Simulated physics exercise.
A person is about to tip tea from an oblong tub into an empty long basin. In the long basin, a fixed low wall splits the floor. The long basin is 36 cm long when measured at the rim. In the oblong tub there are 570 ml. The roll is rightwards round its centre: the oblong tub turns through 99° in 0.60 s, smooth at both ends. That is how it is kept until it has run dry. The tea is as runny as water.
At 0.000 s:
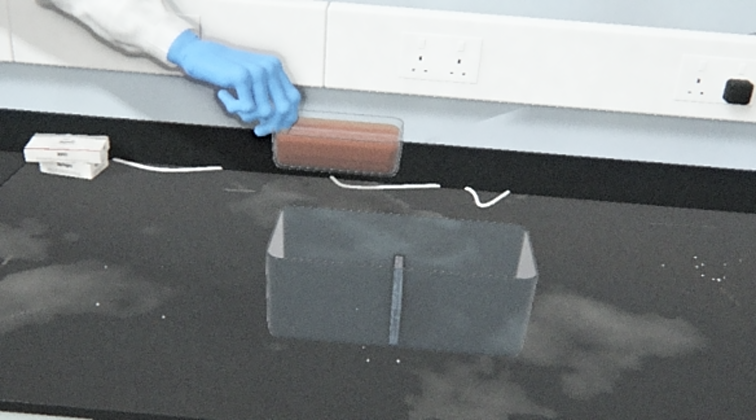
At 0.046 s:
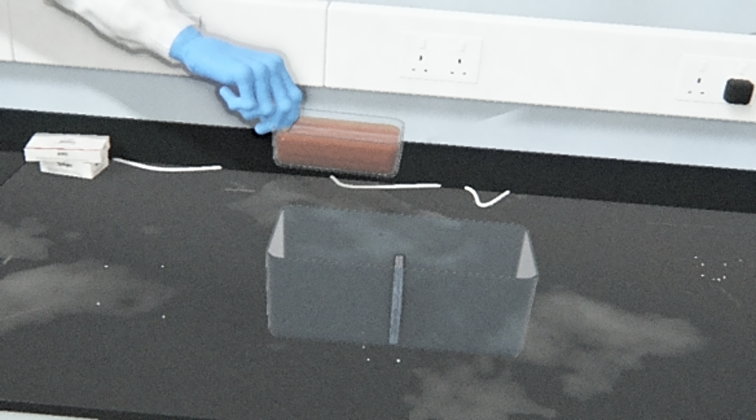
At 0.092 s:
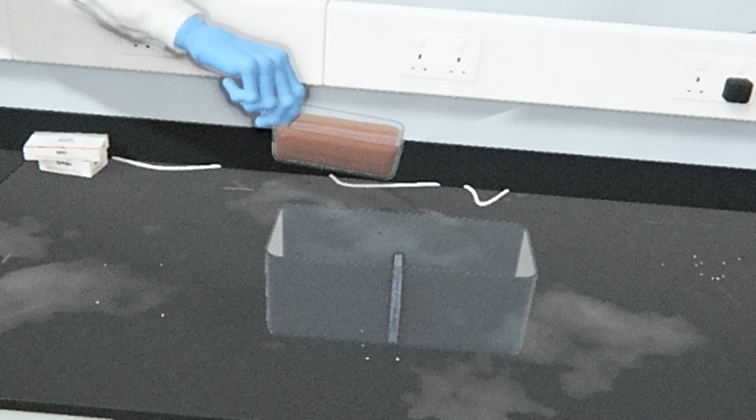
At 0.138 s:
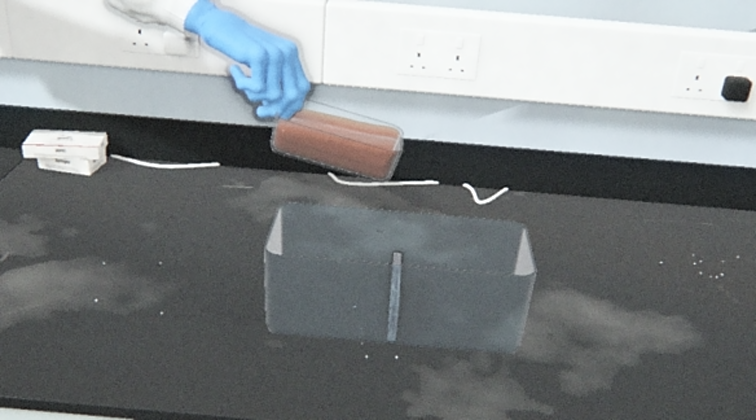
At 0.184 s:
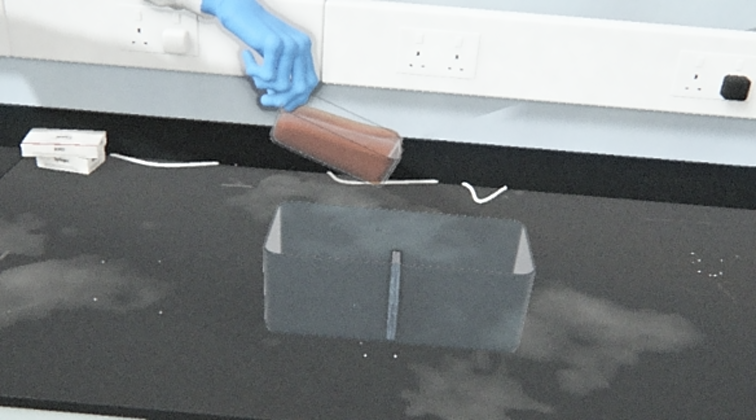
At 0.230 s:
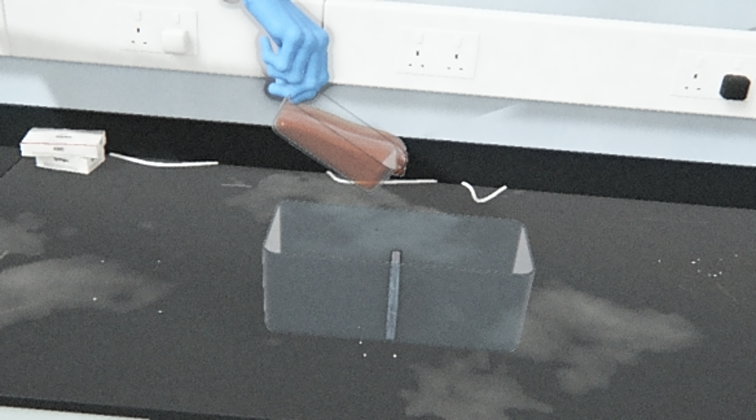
Laboratory bench with a gloved hand tilting a clear tub rightwards above a grey basin, reddish-brown liquid slipping over its lowered edge.
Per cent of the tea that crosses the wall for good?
87 per cent.
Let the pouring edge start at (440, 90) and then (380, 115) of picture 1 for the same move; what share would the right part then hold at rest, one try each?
Some 80 and 75 per cent, in that order.
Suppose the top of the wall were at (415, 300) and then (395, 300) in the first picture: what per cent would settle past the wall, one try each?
Roughly 65 per cent, then 75 per cent.
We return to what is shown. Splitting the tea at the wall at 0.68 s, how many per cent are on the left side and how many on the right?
8 per cent left and 86 right, roughly.
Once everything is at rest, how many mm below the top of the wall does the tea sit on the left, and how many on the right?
Left roughly 58 mm; right roughly 40 mm.
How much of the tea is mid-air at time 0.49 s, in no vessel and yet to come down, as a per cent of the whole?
My guess is roughly 34 %.
By 0.49 s the tilt is 91° and 6 per cent is still to pour, 1 is left of the wall and 59 right of it.
By 0.68 s the tilt is 99° and 1 per cent is still to pour, 8 is left of the wall and 87 right of it.
By 0.88 s the tilt is 99° and 0 per cent is still to pour, 12 is left of the wall and 86 right of it.
By 1.10 s the tilt is 99° and 0 per cent is still to pour, 12 is left of the wall and 87 right of it.
At rest 12 per cent lies left of the wall, 87 right of it and 2 outside.
